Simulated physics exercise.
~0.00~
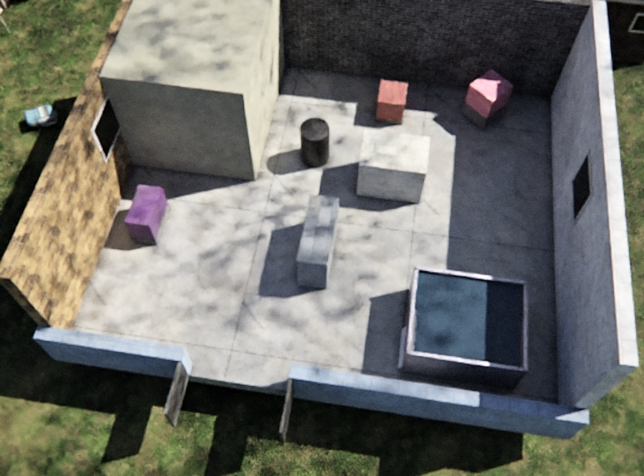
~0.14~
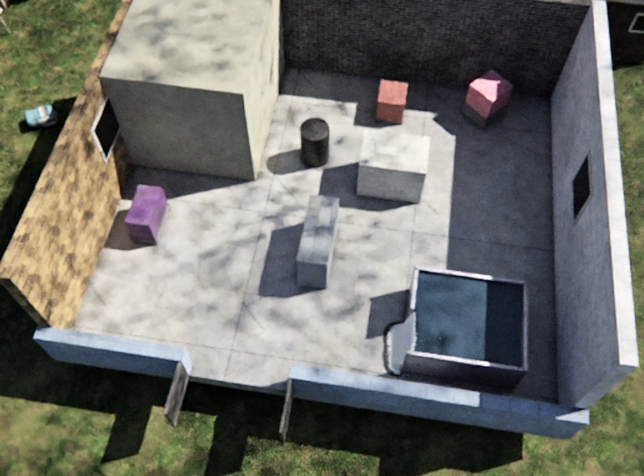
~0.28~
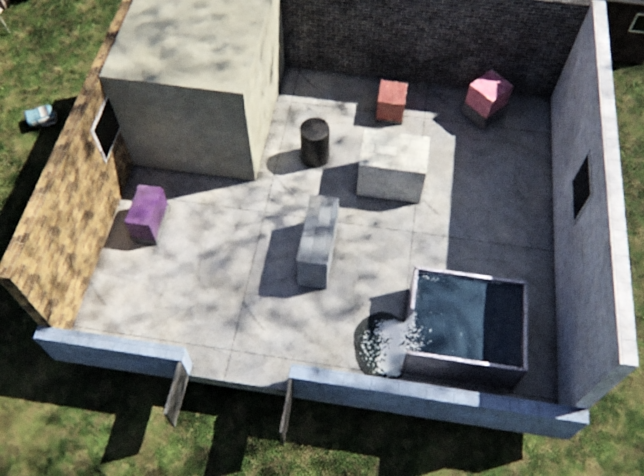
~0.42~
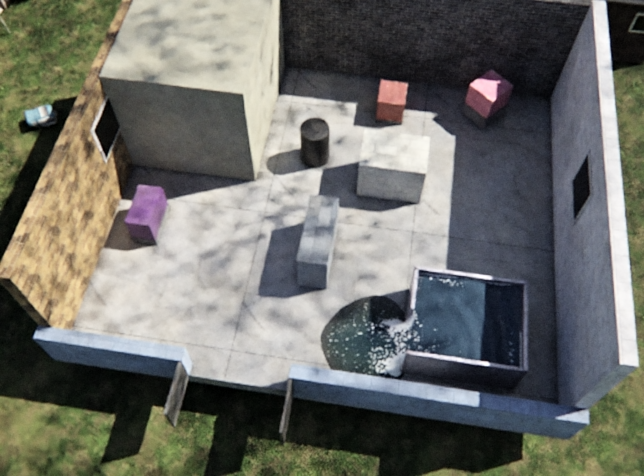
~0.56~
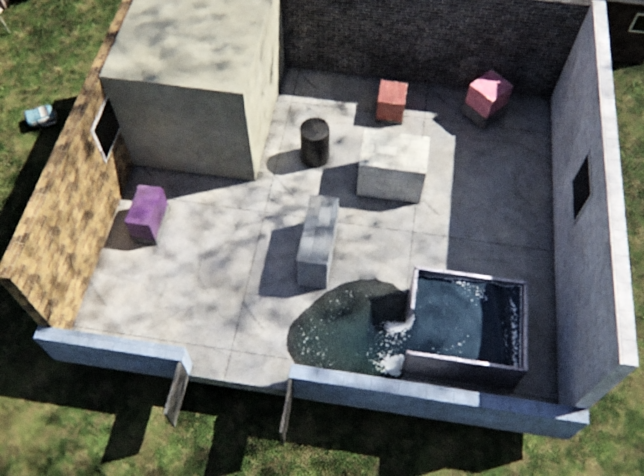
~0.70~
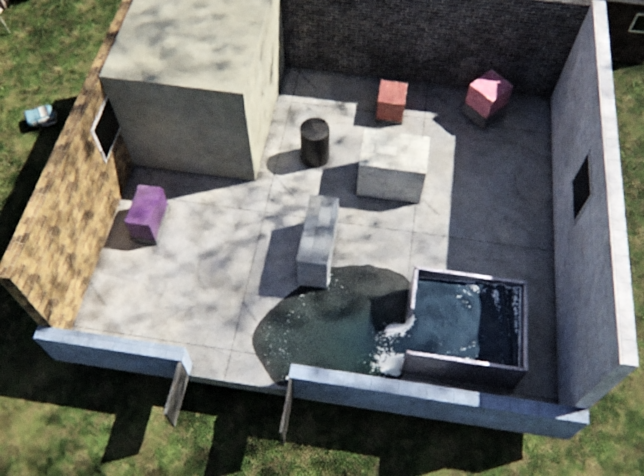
Water bursts from the left side of an open tank and spreads leftward across the grey floor.
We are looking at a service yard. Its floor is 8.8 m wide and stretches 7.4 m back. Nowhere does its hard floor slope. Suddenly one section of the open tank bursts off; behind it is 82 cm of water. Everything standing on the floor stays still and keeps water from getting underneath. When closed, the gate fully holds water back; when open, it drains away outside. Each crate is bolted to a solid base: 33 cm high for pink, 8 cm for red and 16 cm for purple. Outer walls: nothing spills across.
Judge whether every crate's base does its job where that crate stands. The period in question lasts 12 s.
The pink crate's base does its job; the red crate's base does its job; the purple crate's base falls short.
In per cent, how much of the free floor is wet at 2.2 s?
Close to 35 in a hundred.
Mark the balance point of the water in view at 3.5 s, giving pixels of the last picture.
Around (302, 306).
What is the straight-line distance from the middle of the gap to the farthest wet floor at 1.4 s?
That's near 5.0 m in a straight line.
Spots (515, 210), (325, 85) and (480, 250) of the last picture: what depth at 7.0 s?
Around 0 cm, 0 cm and 1 cm, in the order given.
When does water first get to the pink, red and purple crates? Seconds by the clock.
Pink not within the 12 s, red 7.5 s, purple 1.8 s.
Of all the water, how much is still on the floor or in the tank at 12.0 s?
I'd put it at some 82 percent still there.
After 1.4 s water covers 20 % of the floor and is deepest (42 cm) near (399, 355); pink plinth not reached, red plinth not reached, purple plinth not reached.
After 2.2 s water covers 35 % of the floor and is deepest (32 cm) near (71, 334); pink plinth not reached, red plinth not reached, purple plinth reached.
After 3.5 s water covers 40 % of the floor and is deepest (26 cm) near (132, 245); pink plinth not reached, red plinth not reached, purple plinth reached.
After 7.0 s water covers 50 % of the floor and is deepest (15 cm) near (131, 176); pink plinth not reached, red plinth not reached, purple plinth reached.
After 12.0 s water covers 80 % of the floor and is deepest (9 cm) near (106, 241); highest at the pink plinth 0 cm, highest at the red plinth 3 cm, highest at the purple plinth 25 cm.
